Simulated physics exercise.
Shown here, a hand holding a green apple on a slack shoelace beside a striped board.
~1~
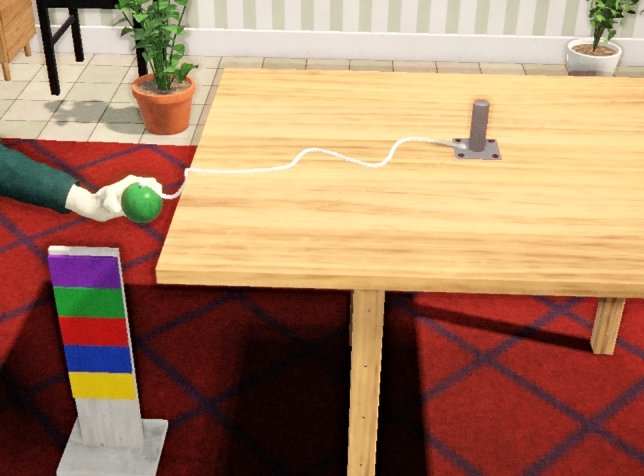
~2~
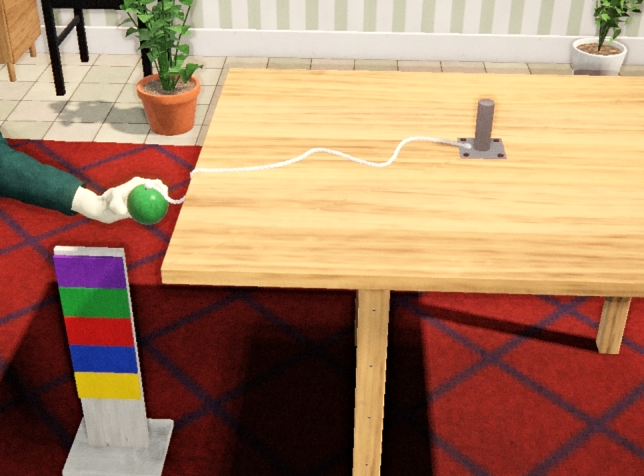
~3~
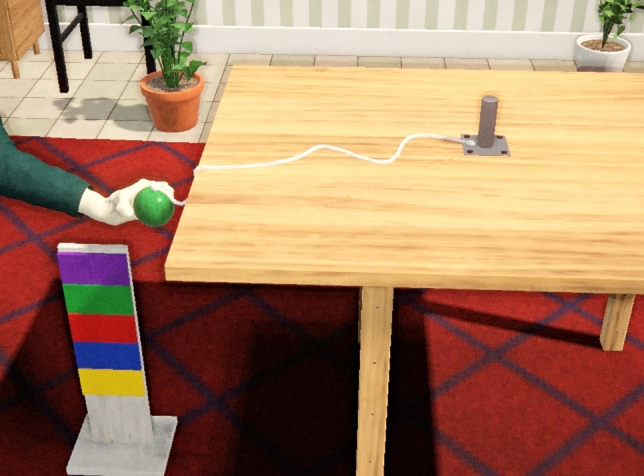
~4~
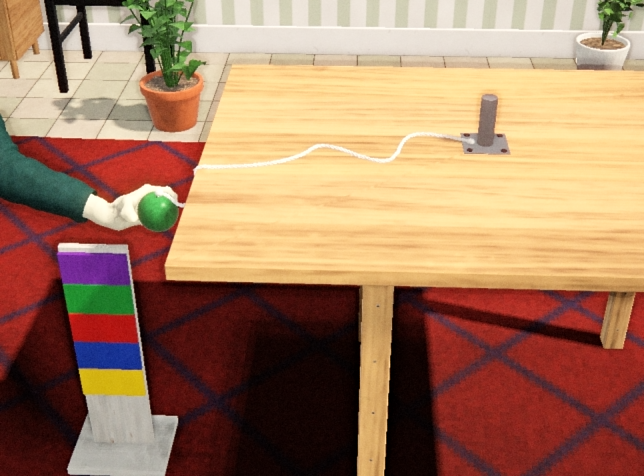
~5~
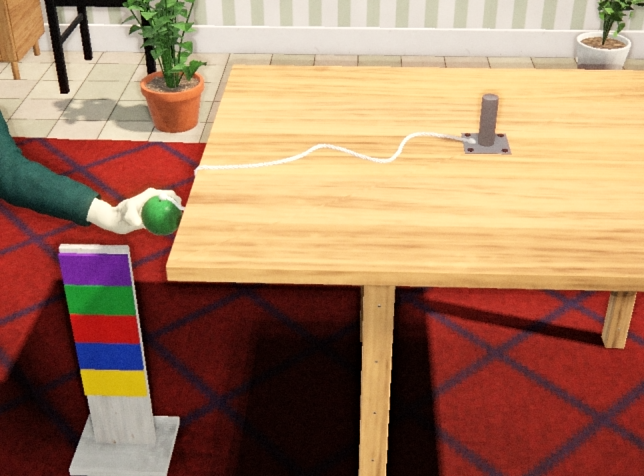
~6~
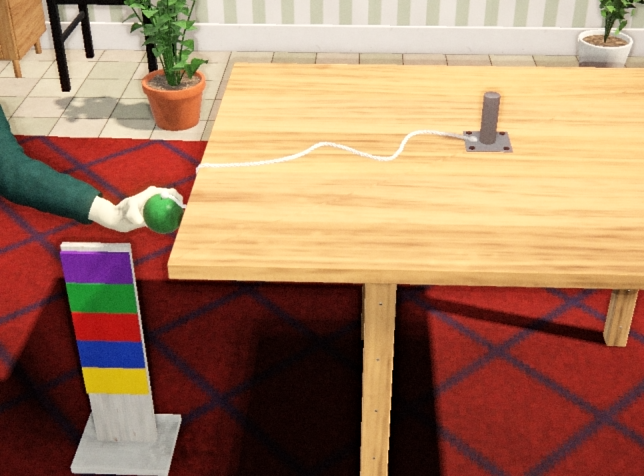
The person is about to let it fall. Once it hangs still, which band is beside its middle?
The green one.
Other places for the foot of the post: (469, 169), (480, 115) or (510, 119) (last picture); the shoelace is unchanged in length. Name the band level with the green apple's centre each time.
Taking them in turn: Red; green; purple.
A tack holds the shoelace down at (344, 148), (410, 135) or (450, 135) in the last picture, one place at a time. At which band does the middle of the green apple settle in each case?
Taking them in turn: Purple; green; green.
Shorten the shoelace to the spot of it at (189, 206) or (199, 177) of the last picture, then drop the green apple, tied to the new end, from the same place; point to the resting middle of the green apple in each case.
Near (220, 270) and (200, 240).
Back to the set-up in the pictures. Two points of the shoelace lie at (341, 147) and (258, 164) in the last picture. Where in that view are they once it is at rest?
Near (293, 149) and (203, 163).
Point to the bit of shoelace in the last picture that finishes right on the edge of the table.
It lies at about (265, 163).
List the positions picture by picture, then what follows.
In the first picture, green apple (141, 202); purple (84, 273); green (89, 304); red (93, 332); blue (98, 360); yellow (102, 387).
In the second picture, green apple (147, 204); shoelace through (435, 140) (392, 159) (335, 153) (272, 166) (199, 172).
In the third picture, green apple (154, 206).
In the fourth picture, green apple (158, 211); shoelace through (438, 136) (395, 155) (338, 149) (275, 162) (203, 168).
In the fifth picture, green apple (162, 215).
In the sixth picture, green apple (163, 213); shoelace through (441, 134) (398, 153) (341, 147) (277, 161) (205, 167).
A little later, apple near (246, 285); level with green.
Next, apple near (200, 292); level with green.
When it is over, apple near (209, 292); level with green. The shoelace holds its middle at green.
